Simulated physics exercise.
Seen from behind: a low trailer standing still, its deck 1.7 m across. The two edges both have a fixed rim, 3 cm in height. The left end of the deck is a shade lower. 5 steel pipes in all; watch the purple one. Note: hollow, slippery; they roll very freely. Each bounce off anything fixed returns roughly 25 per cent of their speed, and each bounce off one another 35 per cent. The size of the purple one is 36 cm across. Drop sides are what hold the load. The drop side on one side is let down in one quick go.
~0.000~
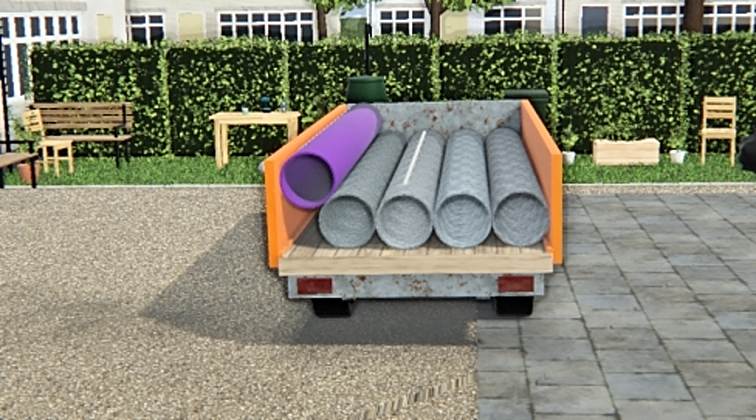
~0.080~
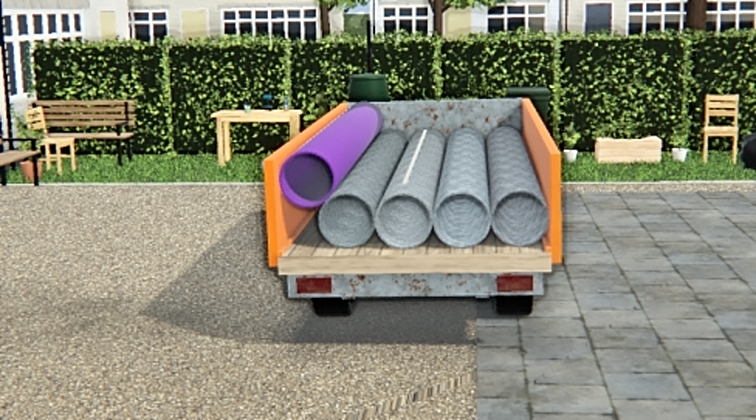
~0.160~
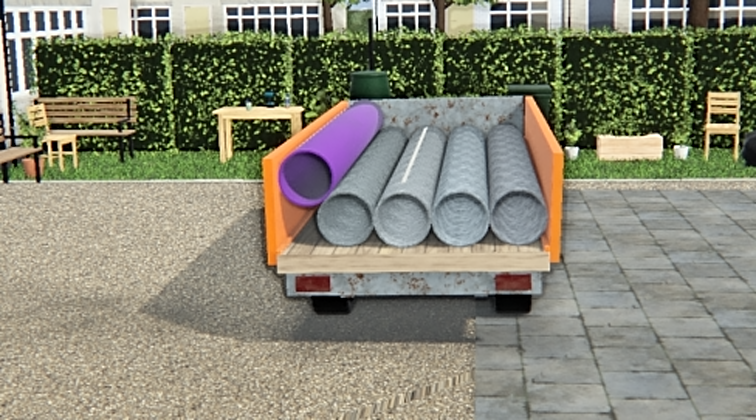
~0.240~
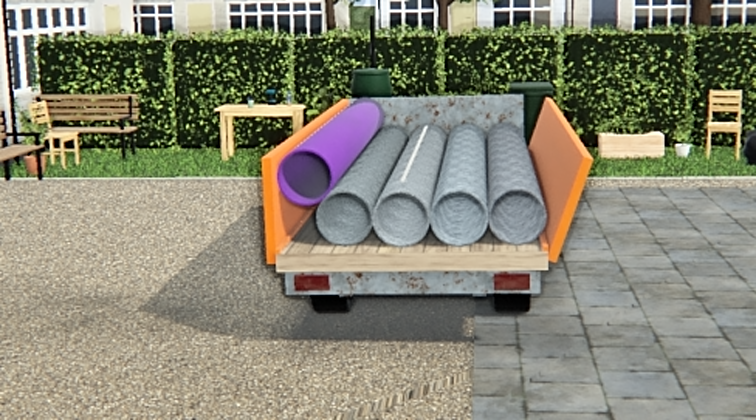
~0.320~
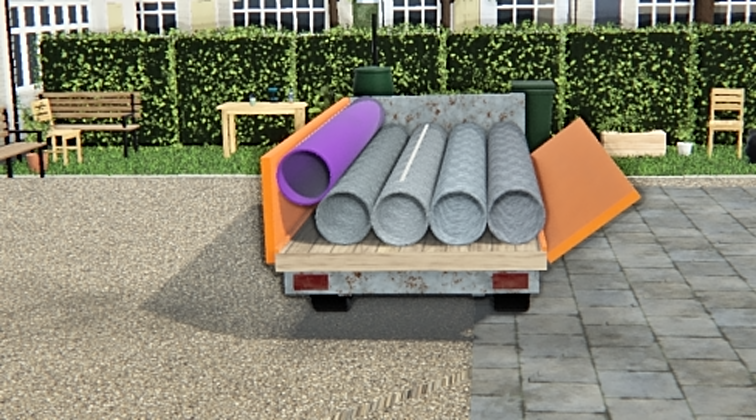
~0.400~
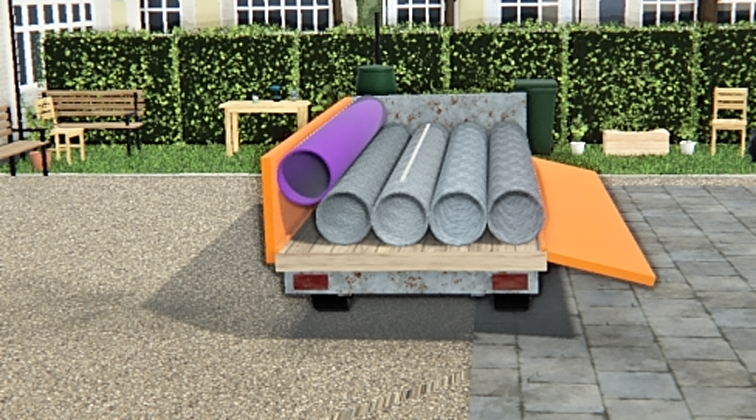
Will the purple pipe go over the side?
The purple pipe remains on the deck.
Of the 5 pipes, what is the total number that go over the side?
Exactly 0 of the lot.
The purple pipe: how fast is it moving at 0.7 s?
It's travelling at about 0.0 m/s.
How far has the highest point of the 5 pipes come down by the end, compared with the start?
Roughly 0 cm.
By 0.7 s, purple is up on others, 20 cm from the left edge; 0 of 5 are off.
Finally (1.1 s), purple is up on others, 20 cm from the left edge; 0 of 5 are off.
